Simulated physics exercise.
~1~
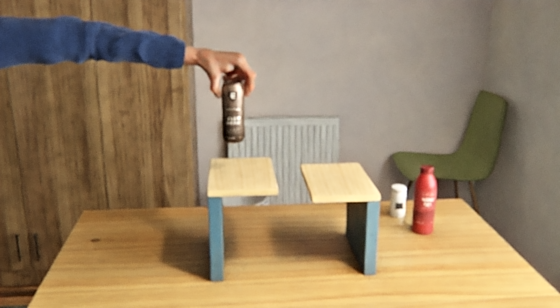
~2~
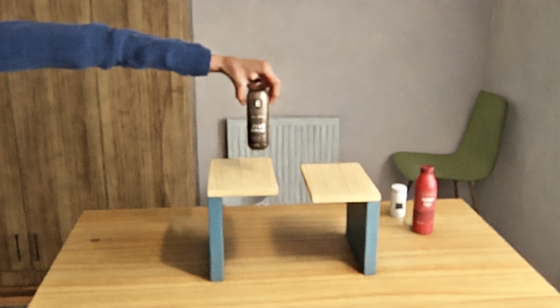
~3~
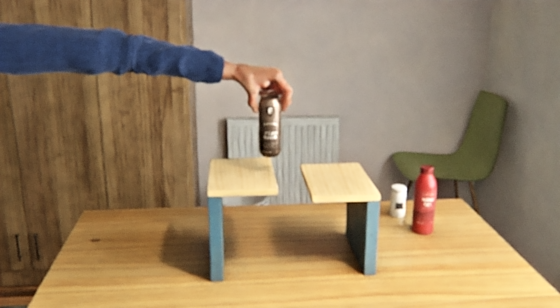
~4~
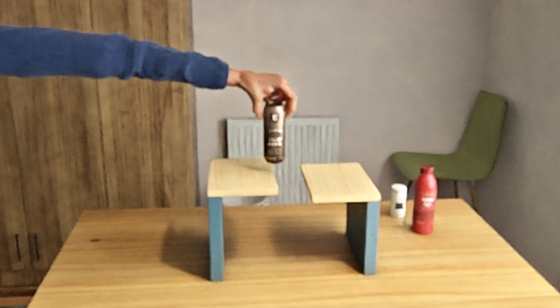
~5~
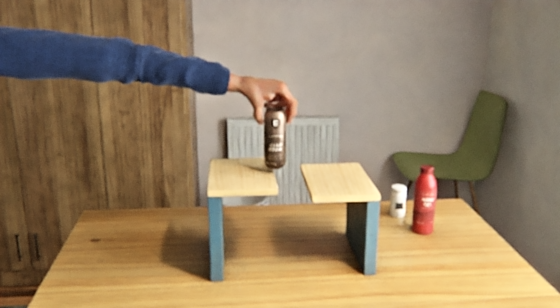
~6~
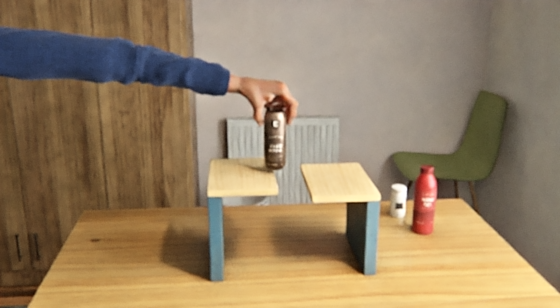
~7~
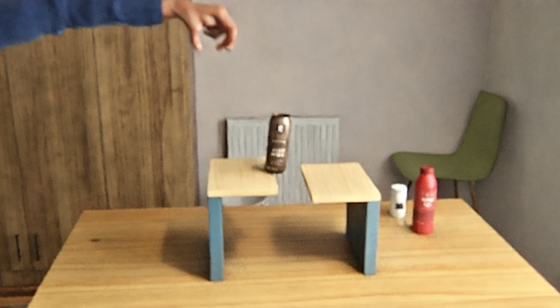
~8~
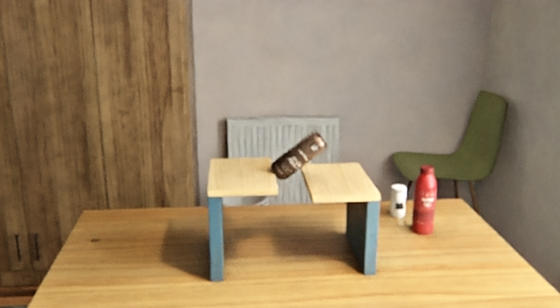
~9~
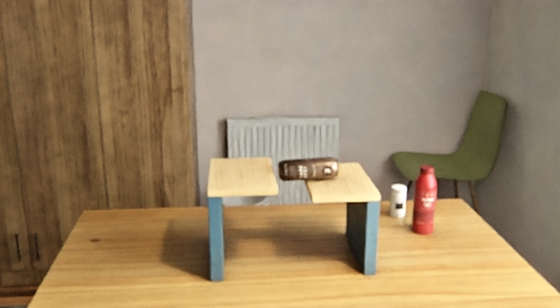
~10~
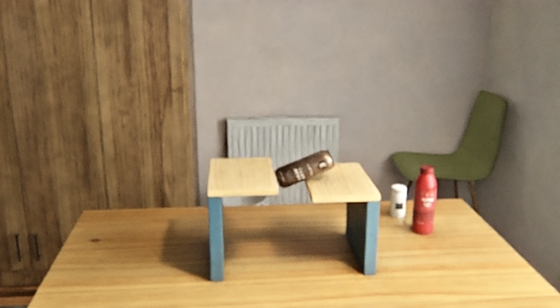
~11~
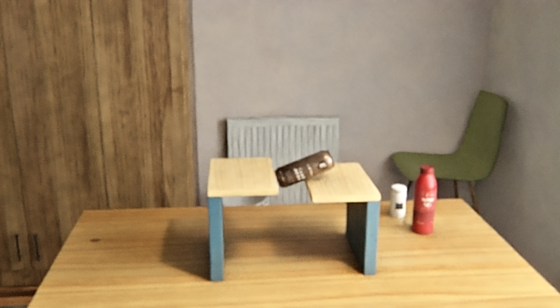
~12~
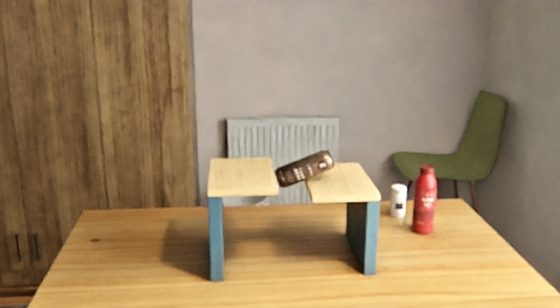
A brown can released at a stand's edge tips right and lodges across the gap.
